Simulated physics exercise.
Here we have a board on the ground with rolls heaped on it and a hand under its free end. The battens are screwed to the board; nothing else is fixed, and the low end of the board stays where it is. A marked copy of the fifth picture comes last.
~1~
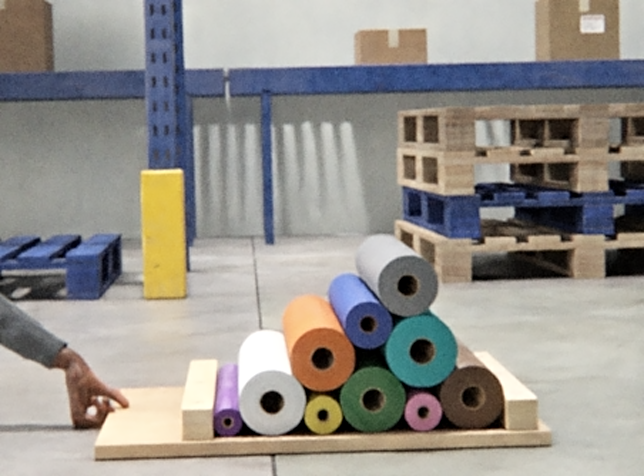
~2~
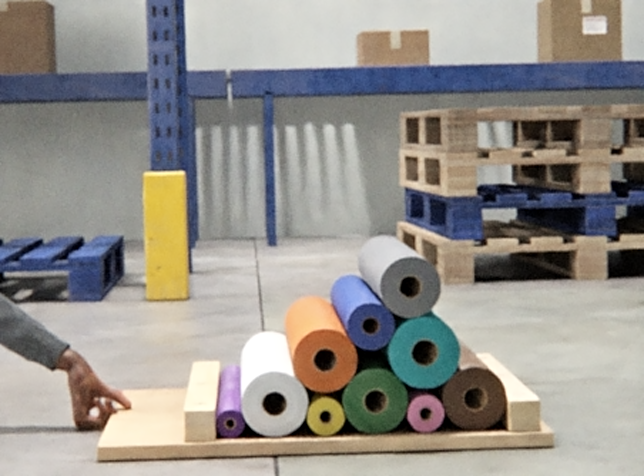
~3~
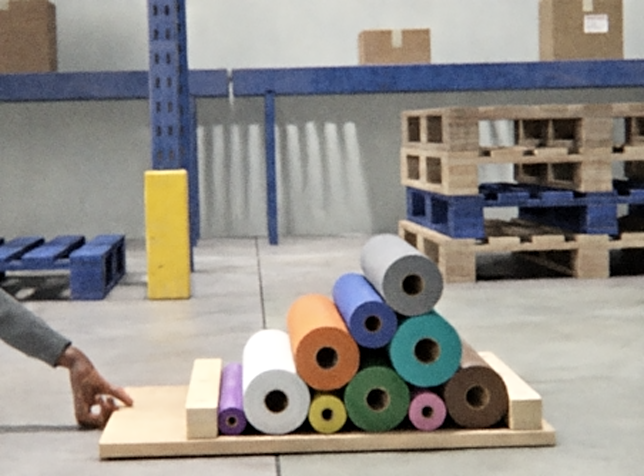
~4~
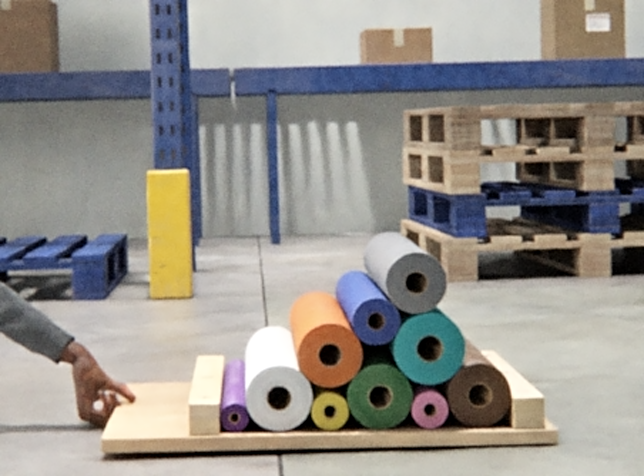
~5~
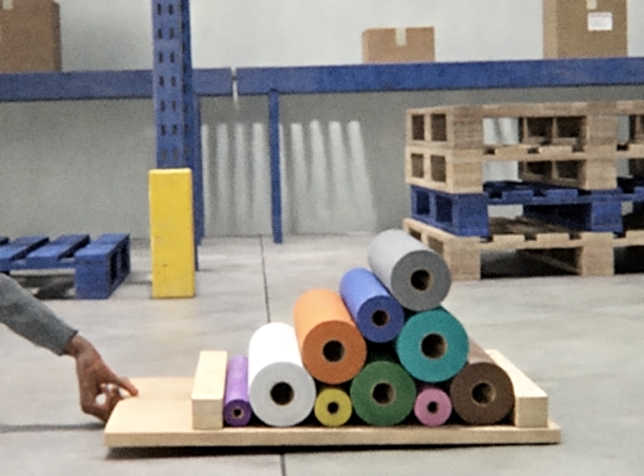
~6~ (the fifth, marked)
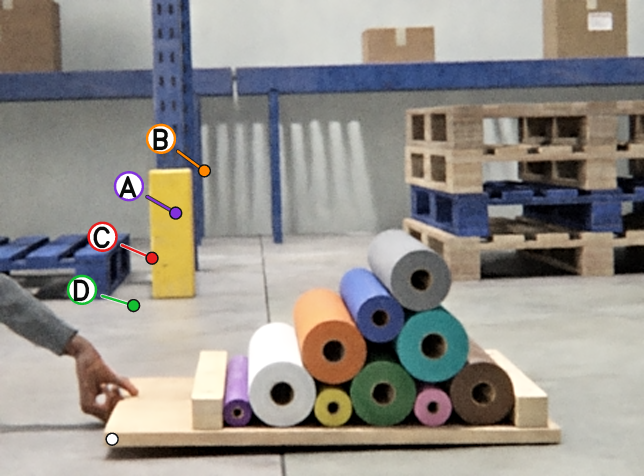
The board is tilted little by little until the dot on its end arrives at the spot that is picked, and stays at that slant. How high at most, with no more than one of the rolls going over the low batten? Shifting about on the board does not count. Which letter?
At most to B.
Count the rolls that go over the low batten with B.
It comes to one.
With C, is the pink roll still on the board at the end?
Yes.
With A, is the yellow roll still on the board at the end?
Yes, with A.
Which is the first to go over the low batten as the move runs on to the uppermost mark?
It is the grey one.
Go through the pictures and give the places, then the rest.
The first frame shows brown roll (472, 397); turquoise roll (422, 351).
The second frame shows turquoise roll (424, 352); orange roll (325, 360).
The third frame shows board (320, 399); purple roll (232, 421); white roll (276, 401).
The fourth frame shows board (323, 397); purple roll (235, 418); white roll (279, 398).
The fifth frame shows board (326, 393); purple roll (238, 413); white roll (282, 393).
On the marked copy, A at (176, 213); B at (204, 171); C at (152, 259); D at (133, 306); the white dot at (112, 439).
Following B. Soon after the start, board at 20°.
Later, board at 38°.
In the end, board at 38°, one over the low batten (grey).
As for the rest, A one over the low batten (grey); C one over the low batten (grey); D one over the low batten (grey).
